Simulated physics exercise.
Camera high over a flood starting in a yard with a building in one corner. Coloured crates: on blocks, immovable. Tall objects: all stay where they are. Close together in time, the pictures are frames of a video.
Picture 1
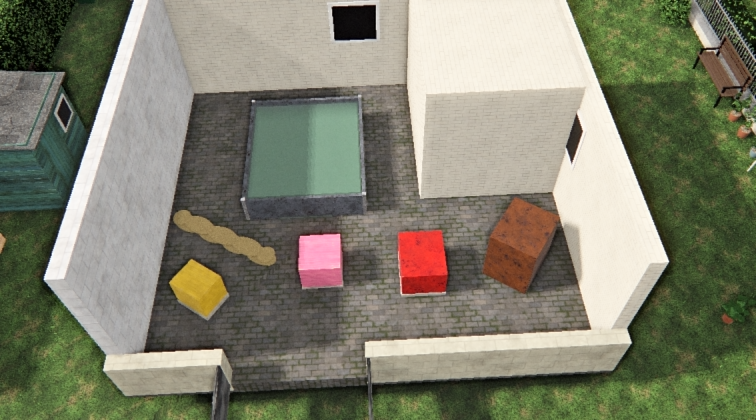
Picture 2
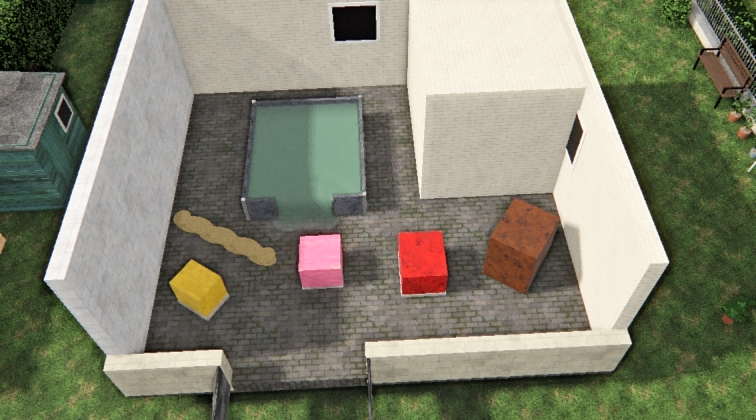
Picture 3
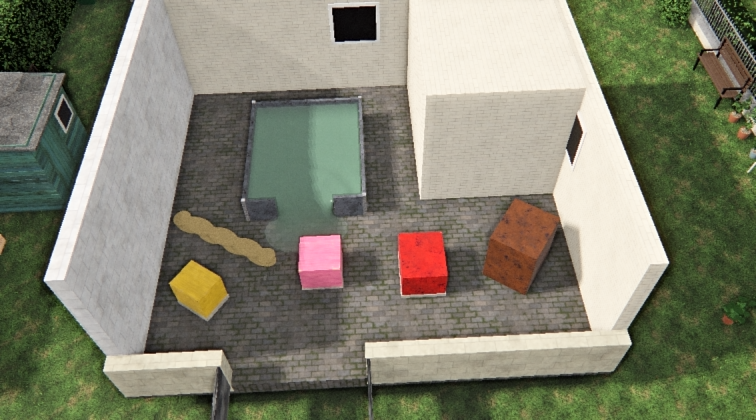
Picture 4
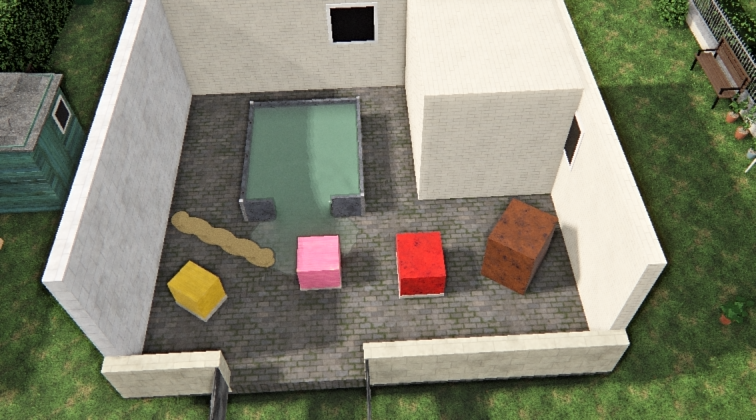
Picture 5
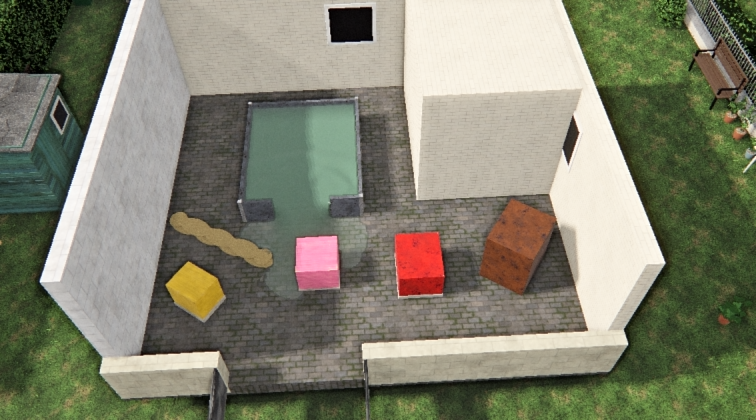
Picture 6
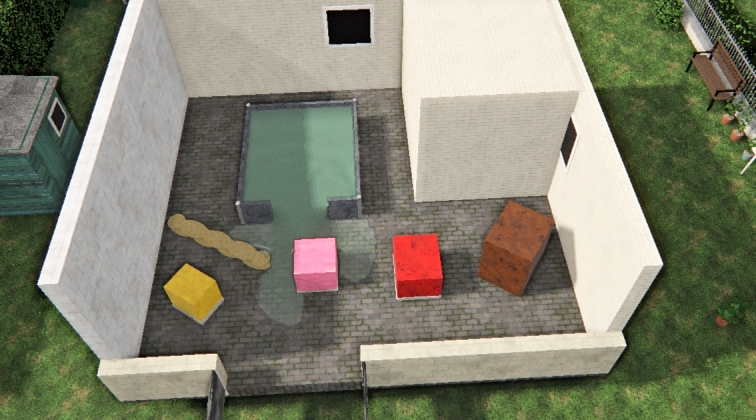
We see a walled yard from above, with a tank of still water, a wavy tan strip and coloured crates; a gap opens in the tank's front and water pours out, spreading across the paving around the pink crate.
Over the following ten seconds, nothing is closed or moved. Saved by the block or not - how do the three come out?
In the end the yellow crate is left alone by the water, the red crate is lapped by the water, the pink crate is lapped by the water.
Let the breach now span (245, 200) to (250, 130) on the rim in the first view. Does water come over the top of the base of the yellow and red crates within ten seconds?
The yellow crate is flooded, the red crate is flooded.
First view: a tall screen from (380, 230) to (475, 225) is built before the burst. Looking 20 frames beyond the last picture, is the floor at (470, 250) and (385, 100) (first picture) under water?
In turn: Flooded, clear.
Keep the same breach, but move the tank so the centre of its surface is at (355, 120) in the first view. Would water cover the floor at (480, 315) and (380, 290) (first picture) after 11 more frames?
Taking them in turn, left unwetted, then drenched.
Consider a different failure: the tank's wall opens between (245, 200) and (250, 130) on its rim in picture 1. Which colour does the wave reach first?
Answer: The yellow-painted one.
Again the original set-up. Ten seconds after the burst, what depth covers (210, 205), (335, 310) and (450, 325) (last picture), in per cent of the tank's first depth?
Around 4, 6 and 10 %.
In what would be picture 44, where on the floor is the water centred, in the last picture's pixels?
Close to (317, 210).
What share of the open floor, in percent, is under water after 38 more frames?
Estimated share: About 80 %.
A moment on, water covers 20 % of the floor; the yellow crate water round its plinth, the red crate water round its plinth, the pink crate water round its plinth.
Next, water covers 40 % of the floor; the yellow crate water round its plinth, the red crate water round its plinth, the pink crate water round its plinth.
Then, water covers 55 % of the floor; the yellow crate water round its plinth, the red crate water round its plinth, the pink crate water round its plinth.
Later, water covers 80 % of the floor; the yellow crate water round its plinth, the red crate water round its plinth, the pink crate water round its plinth.
In the end, water covers 95 % of the floor; the yellow crate stayed above the water, the red crate was topped, the pink crate was topped.
